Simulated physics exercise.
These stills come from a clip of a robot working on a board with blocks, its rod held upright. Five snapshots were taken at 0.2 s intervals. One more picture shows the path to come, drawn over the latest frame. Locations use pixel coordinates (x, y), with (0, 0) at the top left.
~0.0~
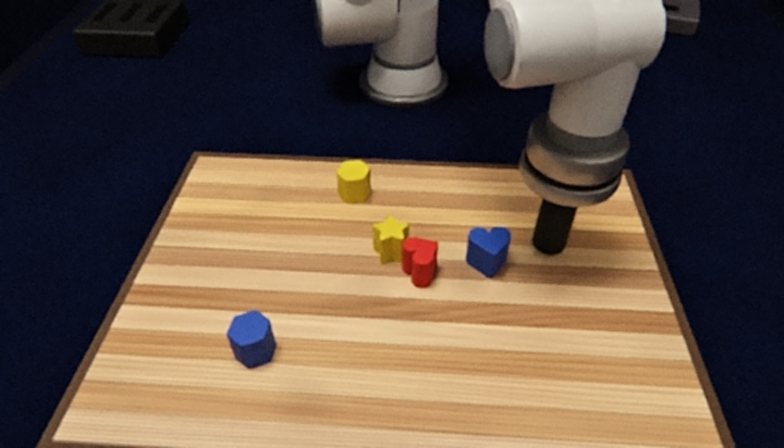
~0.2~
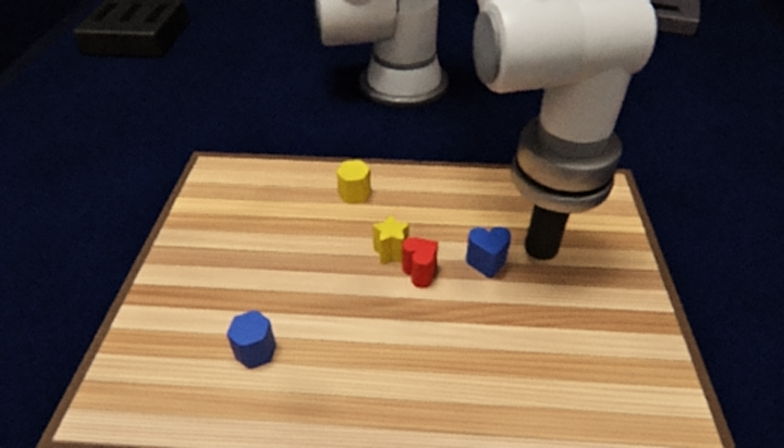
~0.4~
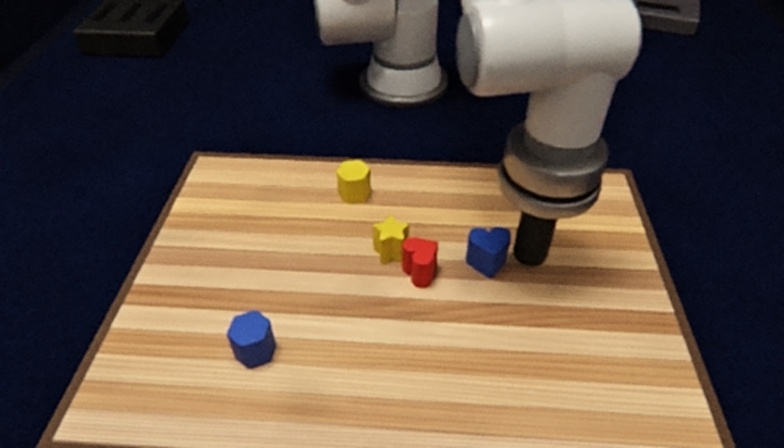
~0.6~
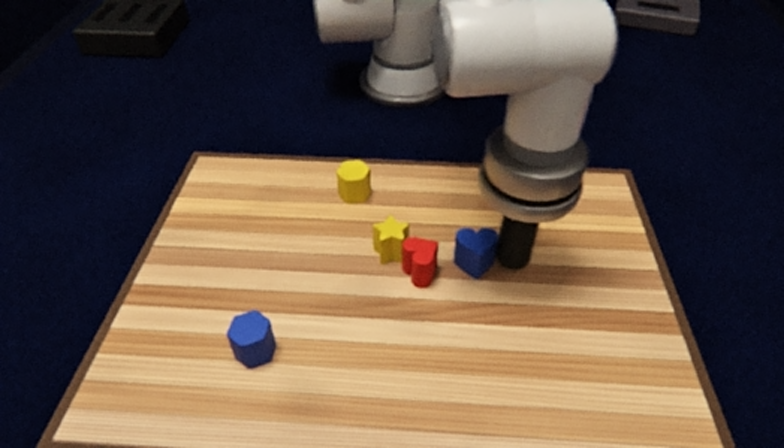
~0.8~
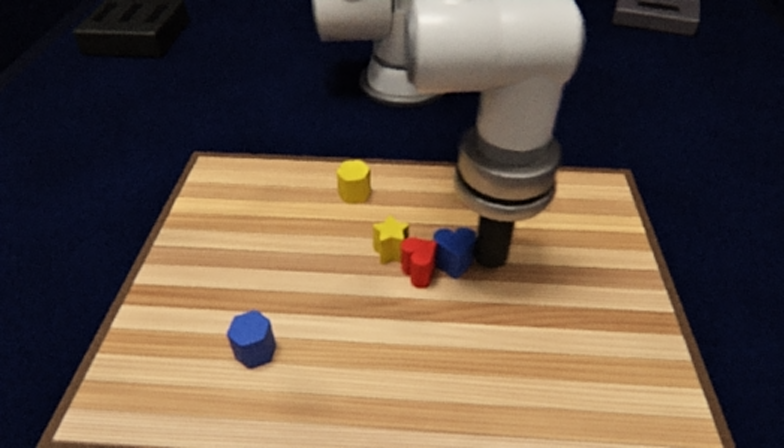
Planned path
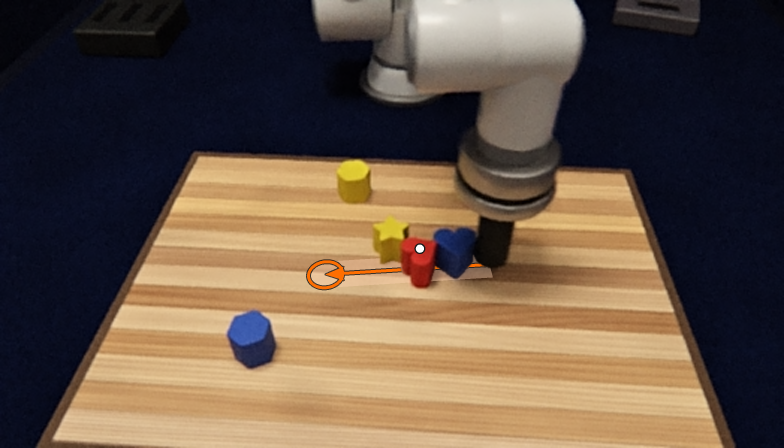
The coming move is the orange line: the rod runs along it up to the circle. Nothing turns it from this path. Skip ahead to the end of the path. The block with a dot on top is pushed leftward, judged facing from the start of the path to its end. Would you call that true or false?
That claim is true.
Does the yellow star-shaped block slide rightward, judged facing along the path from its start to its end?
It seems so.
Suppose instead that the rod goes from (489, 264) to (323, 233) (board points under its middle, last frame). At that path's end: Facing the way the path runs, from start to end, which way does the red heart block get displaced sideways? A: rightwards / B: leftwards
It's B.
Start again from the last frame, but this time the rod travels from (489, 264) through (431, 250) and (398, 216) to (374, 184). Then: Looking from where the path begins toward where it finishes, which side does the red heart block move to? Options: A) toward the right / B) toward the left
B: Toward the left.
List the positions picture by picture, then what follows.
Tip of the rod at (549, 243), middles of tops, yellow star-shaped block at (391, 228), red heart block at (421, 248), blue heart block at (491, 238), in the first frame.
Rod at (541, 248), nothing pushed, in the second frame.
Rod at (530, 254), nothing pushed, in the third frame.
Rod at (513, 257), blue heart block at (478, 239), in the fourth frame.
Rod at (491, 256), yellow star-shaped block at (391, 228), red heart block at (420, 249), blue heart block at (456, 239), in the fifth frame.
The line goes in a line from (489, 264) to (326, 274); the dot is on the red heart block.
What follows on the original path. One third of the way, rod at (435, 259); yellow star-shaped block at (374, 225); red heart block at (398, 253), turned 65° anticlockwise; blue heart block at (408, 230).
Two thirds of the way, rod at (380, 262); yellow star-shaped block at (354, 219), turned 15° anticlockwise; red heart block at (350, 262), turned 75° anticlockwise; blue heart block at (385, 222), turned 40° clockwise.
At the end, rod at (325, 266); yellow star-shaped block at (354, 219), turned 15° anticlockwise; red heart block at (316, 275), turned 100° anticlockwise; blue heart block at (385, 222), turned 40° clockwise.
